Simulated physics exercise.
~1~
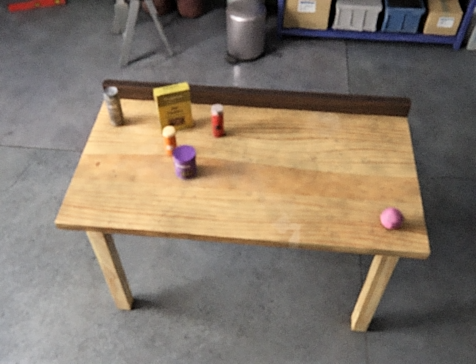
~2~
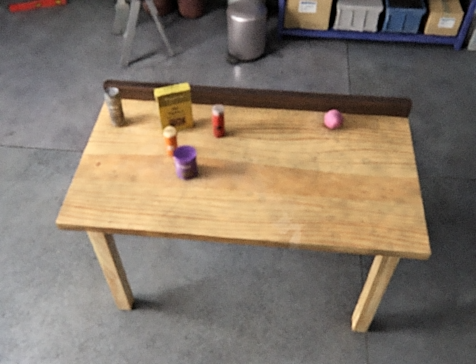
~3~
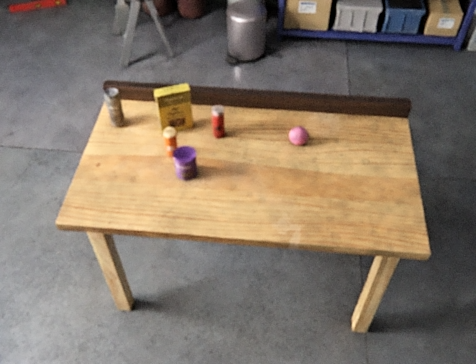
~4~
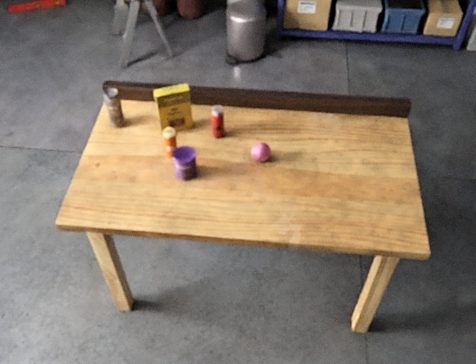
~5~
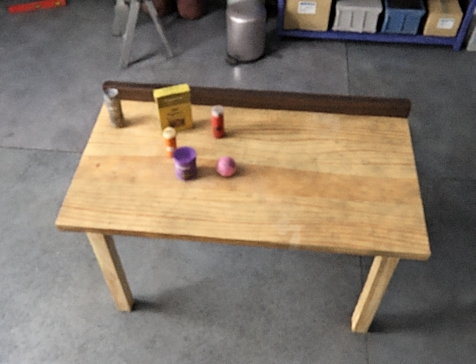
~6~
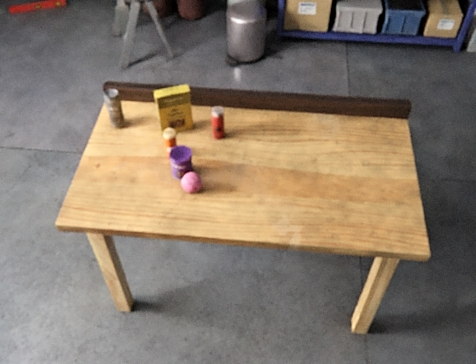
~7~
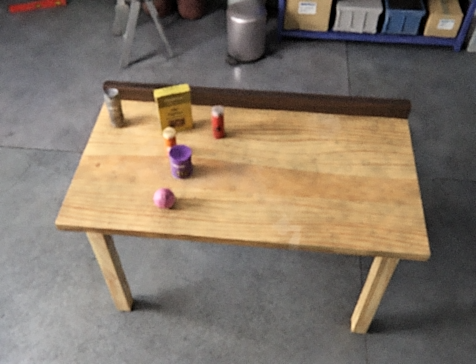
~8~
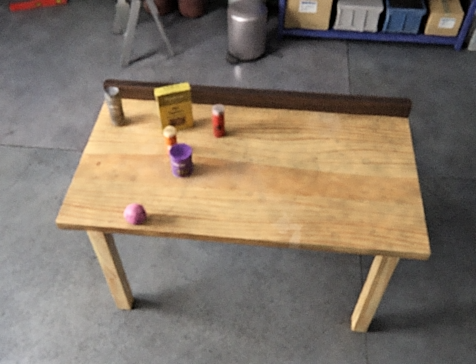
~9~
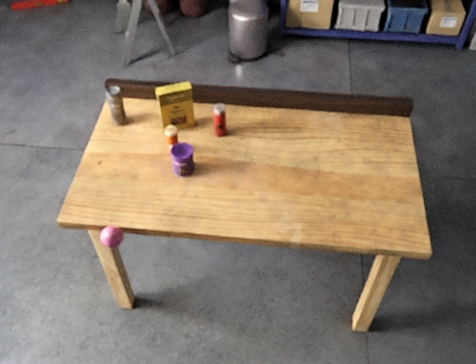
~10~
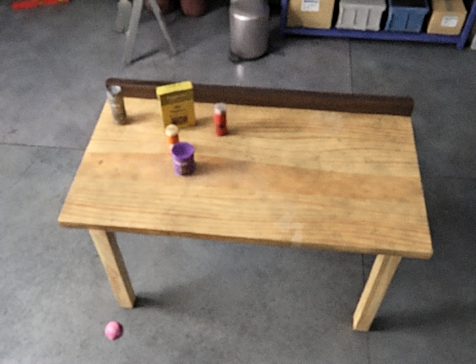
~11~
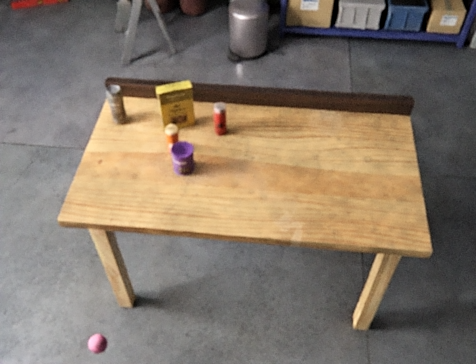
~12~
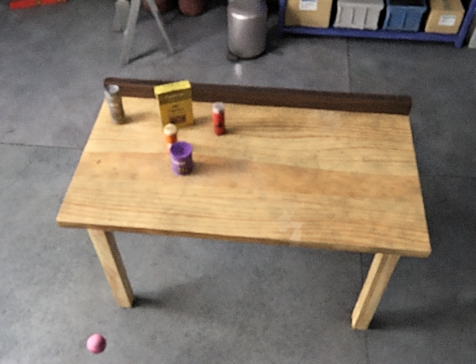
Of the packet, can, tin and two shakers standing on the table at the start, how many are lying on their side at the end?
None of them are. The yellow packet, grey can, purple tin and both shakers are all still upright at the end.
